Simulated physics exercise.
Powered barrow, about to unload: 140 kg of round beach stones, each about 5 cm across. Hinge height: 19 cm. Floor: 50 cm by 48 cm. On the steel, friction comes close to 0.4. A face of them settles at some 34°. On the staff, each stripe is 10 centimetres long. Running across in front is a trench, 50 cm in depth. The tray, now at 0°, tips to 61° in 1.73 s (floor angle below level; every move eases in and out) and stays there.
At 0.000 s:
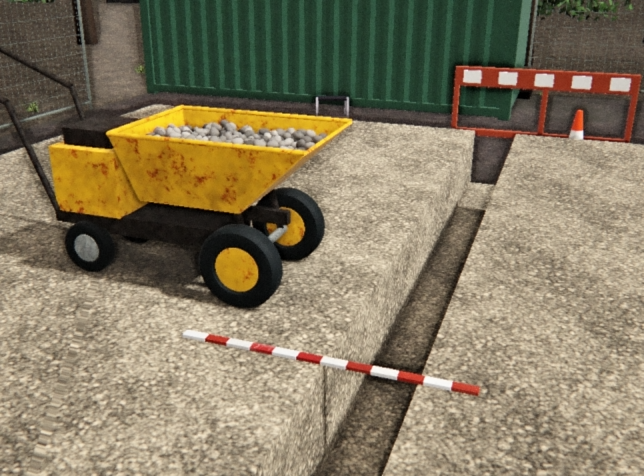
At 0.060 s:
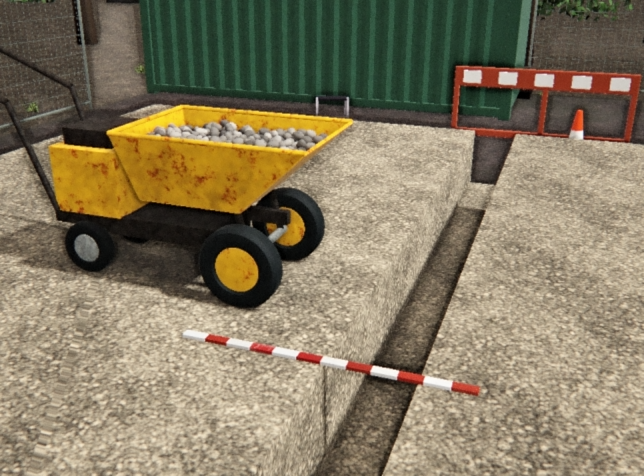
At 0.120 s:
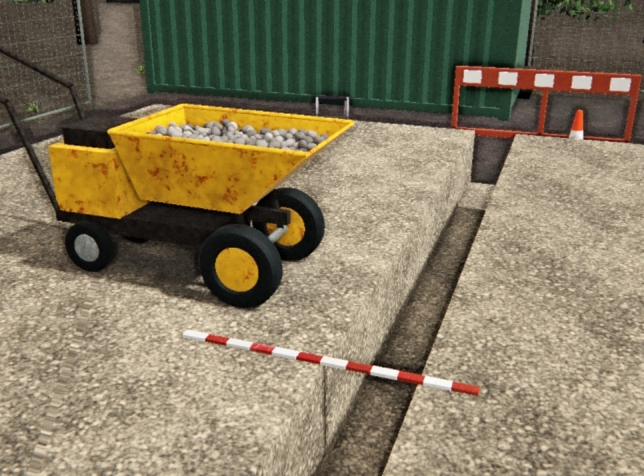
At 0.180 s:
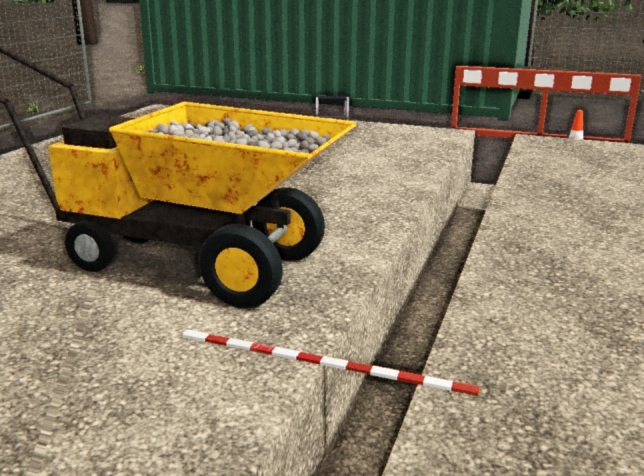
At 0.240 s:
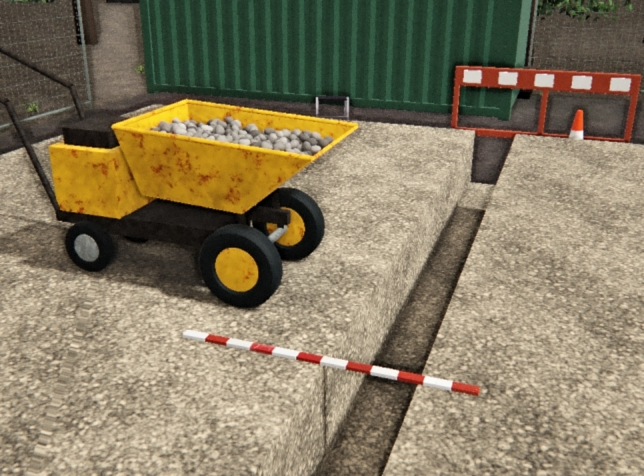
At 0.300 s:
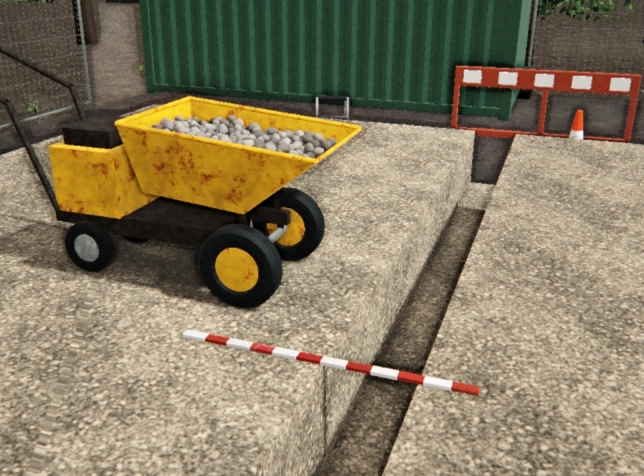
Yellow powered barrow loaded with grey stones standing beside a narrow trench, its rusty tray tilting very slightly forward to the right.
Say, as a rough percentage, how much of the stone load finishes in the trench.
Roughly 75 out of 100.
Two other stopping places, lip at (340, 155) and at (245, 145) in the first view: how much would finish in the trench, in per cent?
First some 35, then 95 per cent.
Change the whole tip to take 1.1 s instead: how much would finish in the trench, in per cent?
Near 65 per cent.
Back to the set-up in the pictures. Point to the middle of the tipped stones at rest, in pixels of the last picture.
Look at roughly (419, 381).
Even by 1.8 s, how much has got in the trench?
By that moment, roughly 35 per cent of the load.
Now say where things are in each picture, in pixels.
The first frame shows lip at (305, 154), floor tilted 0°, highest stones at (253, 134).
In the second frame, the tray is at 0°, its lip at (305, 154); the top of the load is at (253, 134); the stones move at 0.1 m/s on average.
In the third frame, the tray is at 1°, its lip at (307, 155); the top of the load is at (246, 133); the stones move at 0.1 m/s on average.
The fourth frame shows lip at (309, 157), floor tilted 2°, highest stones at (226, 132); the stones move at 0.2 m/s on average.
In the fifth frame, the tray is at 3°, its lip at (312, 159); the top of the load is at (209, 127); the stones move at 0.2 m/s on average.
The sixth frame shows lip at (316, 162), floor tilted 5°, highest stones at (204, 125); the stones move at 0.3 m/s on average.
After 1.3 s the floor is at 52°; 100 % in the tray; the foremost stones are at (396, 247).
After 1.8 s the floor is at 61°; 50 % in the tray, 36 % in the trench, 14 % past the trench; the foremost stones are at (514, 318).
After 2.2 s the floor is at 61°; 22 % in the tray, 53 % in the trench, 25 % past the trench; the foremost stones are at (611, 332).
After 4.1 s the floor is at 61°; 0 % in the tray, 75 % in the trench, 25 % past the trench; the foremost stones are past the picture's edge.
